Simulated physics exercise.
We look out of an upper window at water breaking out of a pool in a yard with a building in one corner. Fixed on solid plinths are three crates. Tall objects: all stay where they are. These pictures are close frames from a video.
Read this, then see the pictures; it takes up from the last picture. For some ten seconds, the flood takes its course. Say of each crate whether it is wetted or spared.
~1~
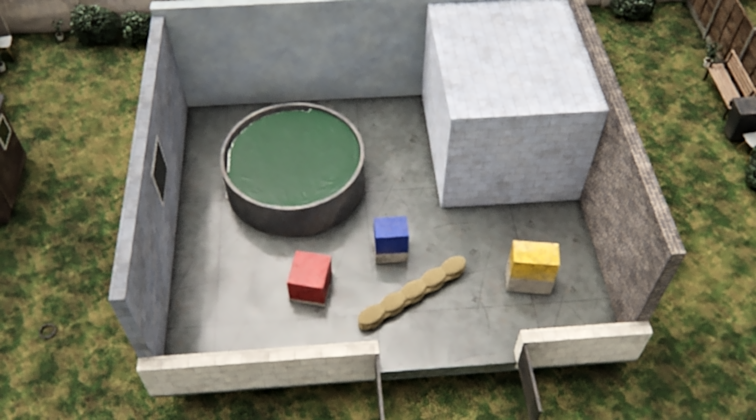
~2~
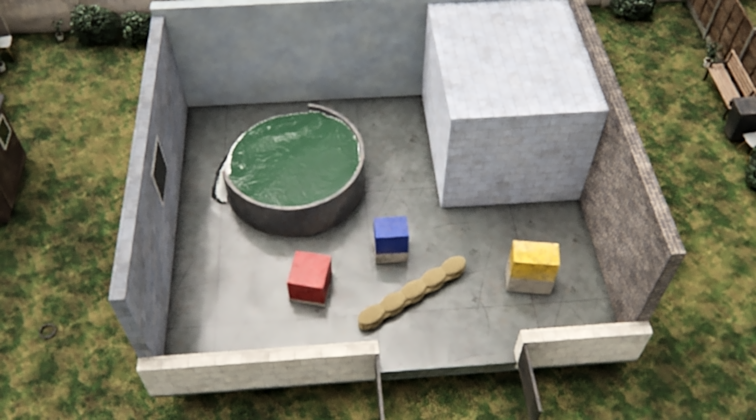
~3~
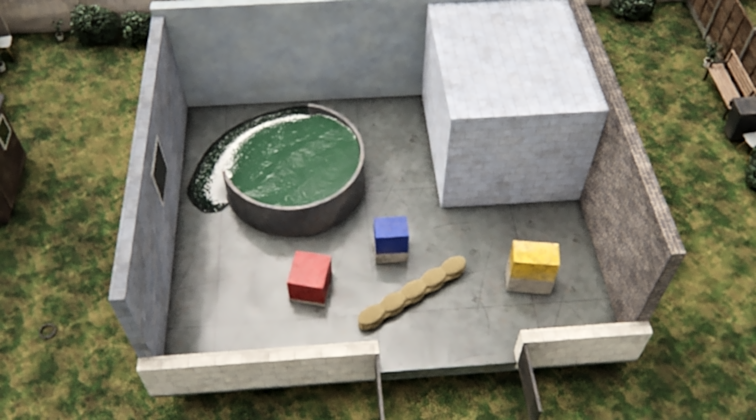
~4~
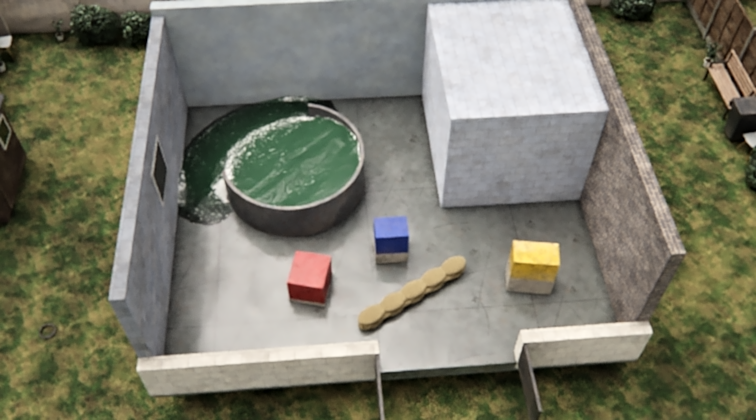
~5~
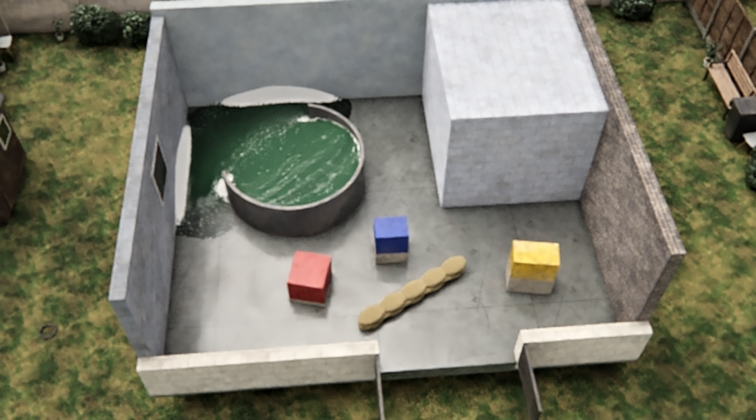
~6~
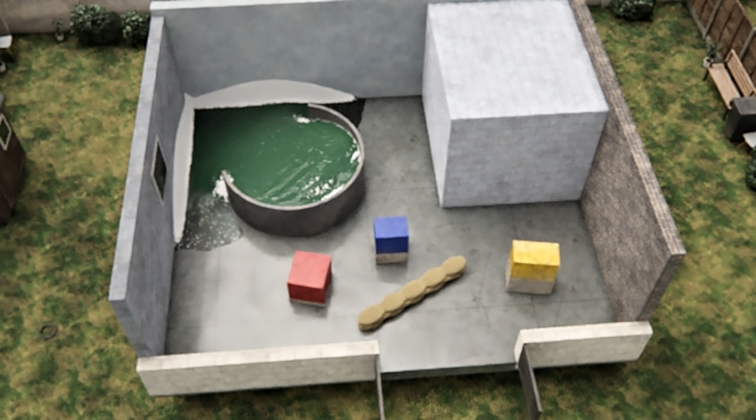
As I see it, the blue crate is spared. The yellow crate is spared. The red crate is hit by the water.
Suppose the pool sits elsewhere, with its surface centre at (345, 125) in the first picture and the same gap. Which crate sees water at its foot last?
The yellow crate comes last.
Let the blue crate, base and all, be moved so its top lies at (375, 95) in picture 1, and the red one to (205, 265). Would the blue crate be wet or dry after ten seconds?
Result for blue: Overtopped.
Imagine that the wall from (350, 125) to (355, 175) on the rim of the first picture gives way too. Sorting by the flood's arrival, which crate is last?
Answer: The red one.
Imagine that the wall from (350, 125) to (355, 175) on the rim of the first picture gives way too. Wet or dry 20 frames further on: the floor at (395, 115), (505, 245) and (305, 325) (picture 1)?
Well, the first one's sodden, the second's sodden, and the third's sodden.
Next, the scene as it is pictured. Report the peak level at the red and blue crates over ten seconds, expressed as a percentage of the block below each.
Roughly 260 and 70 per cent respectively.
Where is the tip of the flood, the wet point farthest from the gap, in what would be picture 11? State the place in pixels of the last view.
Close to (167, 330), I think.
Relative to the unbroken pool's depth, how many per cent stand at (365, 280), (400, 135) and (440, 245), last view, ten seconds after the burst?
First spot 14 %, second 16 %, third 14 %.
A moment on, water covers 25 % of the floor; the blue crate not reached, the yellow crate not reached, the red crate not reached.
Next, water covers 40 % of the floor; the blue crate not reached, the yellow crate not reached, the red crate not reached.
Then, water covers 55 % of the floor; the blue crate water round its plinth, the yellow crate not reached, the red crate water round its plinth.
Later, water covers 85 % of the floor; the blue crate water round its plinth, the yellow crate water round its plinth, the red crate water round its plinth.
In the end, water covers 95 % of the floor; the blue crate stayed above the water, the yellow crate stayed above the water, the red crate was topped.
